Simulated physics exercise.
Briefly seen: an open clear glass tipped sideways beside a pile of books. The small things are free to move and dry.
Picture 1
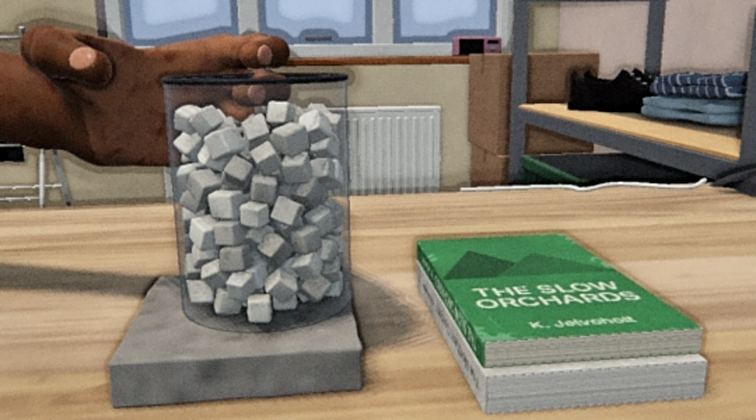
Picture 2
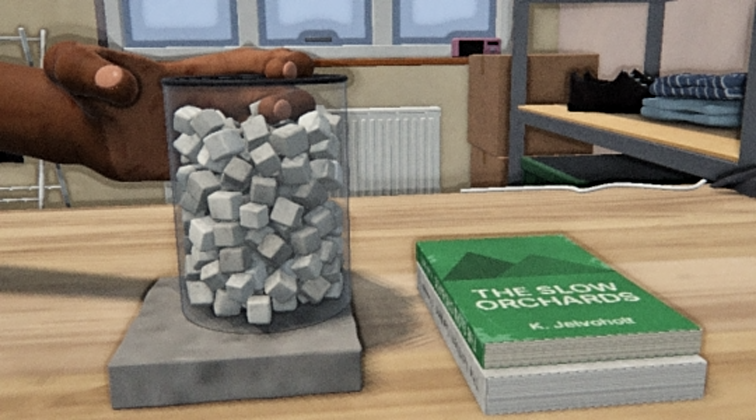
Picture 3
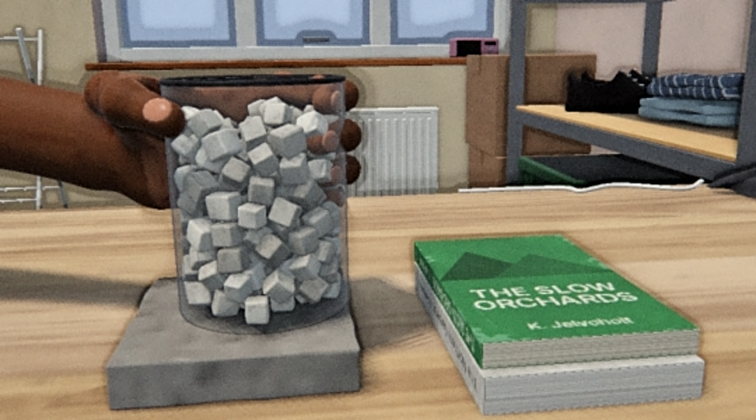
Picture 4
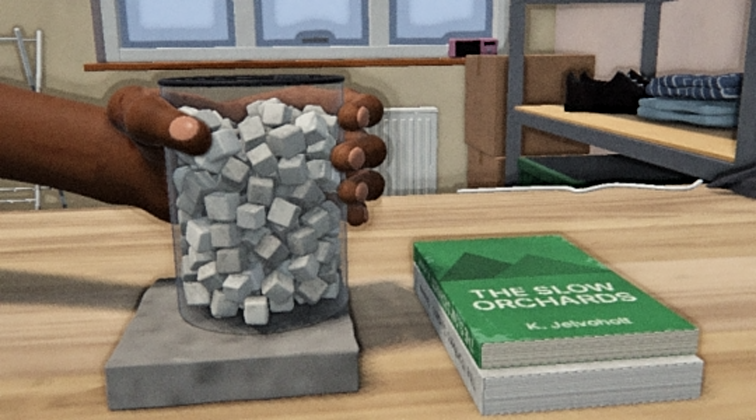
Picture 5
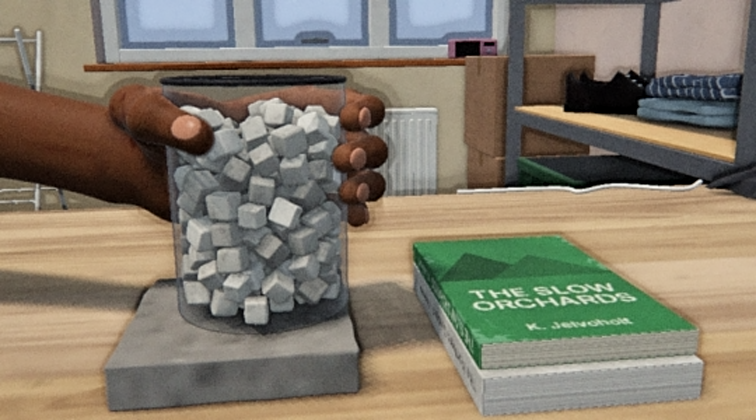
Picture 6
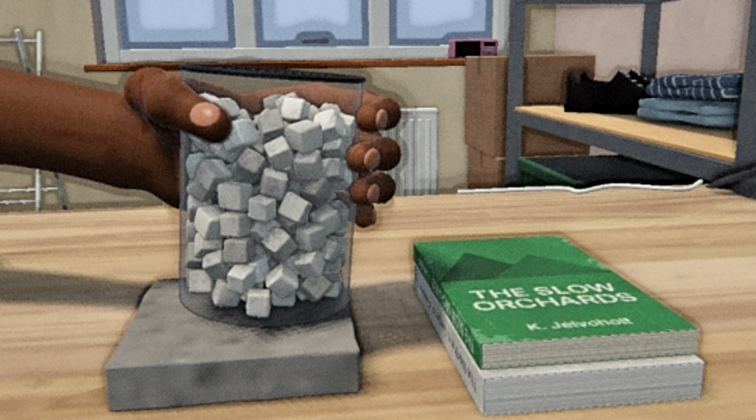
A hand closes around a clear glass of whitish cubes and tilts it slightly right.
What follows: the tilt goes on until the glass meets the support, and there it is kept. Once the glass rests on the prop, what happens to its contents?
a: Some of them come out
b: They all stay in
Option a: Some of them come out.
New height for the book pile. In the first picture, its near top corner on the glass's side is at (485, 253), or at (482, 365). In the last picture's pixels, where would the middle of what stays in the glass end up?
Final centres, last view - around (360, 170) first, around (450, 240) second.
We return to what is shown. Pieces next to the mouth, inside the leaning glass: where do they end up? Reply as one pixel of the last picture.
They come to rest near pixel (542, 234) of the last picture.
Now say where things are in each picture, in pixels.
Glass at (263, 192), nearly full of sugar cubes; book pile at (531, 286), its top about level with the glass's foot, in the first picture.
Glass at (262, 193), upright; rim at (344, 78); top of the contents at (253, 134), in the second picture.
Glass at (260, 193), upright; rim at (342, 78); book pile at (529, 287), in the third picture.
Glass at (259, 194), upright; rim at (341, 79); top of the contents at (250, 134), in the fourth picture.
Glass at (260, 193), upright; rim at (343, 79); book pile at (528, 288), in the fifth picture.
Glass at (270, 187), leaning 5°; rim at (362, 79); book pile at (528, 288), its top about level with the glass's foot, in the sixth picture.
Then, 0.52 s past the last view, the glass leans 45°; everything is still inside.
Then, 0.97 s past the last view, the glass leans 78°; a stray few of the sugar cubes out of it.
Then, 1.36 s past the last view, the glass rests on the book pile at 81°; a small part of the sugar cubes out of it.
Finally, the glass rests on the book pile at 81°; a small part of the sugar cubes out of it.
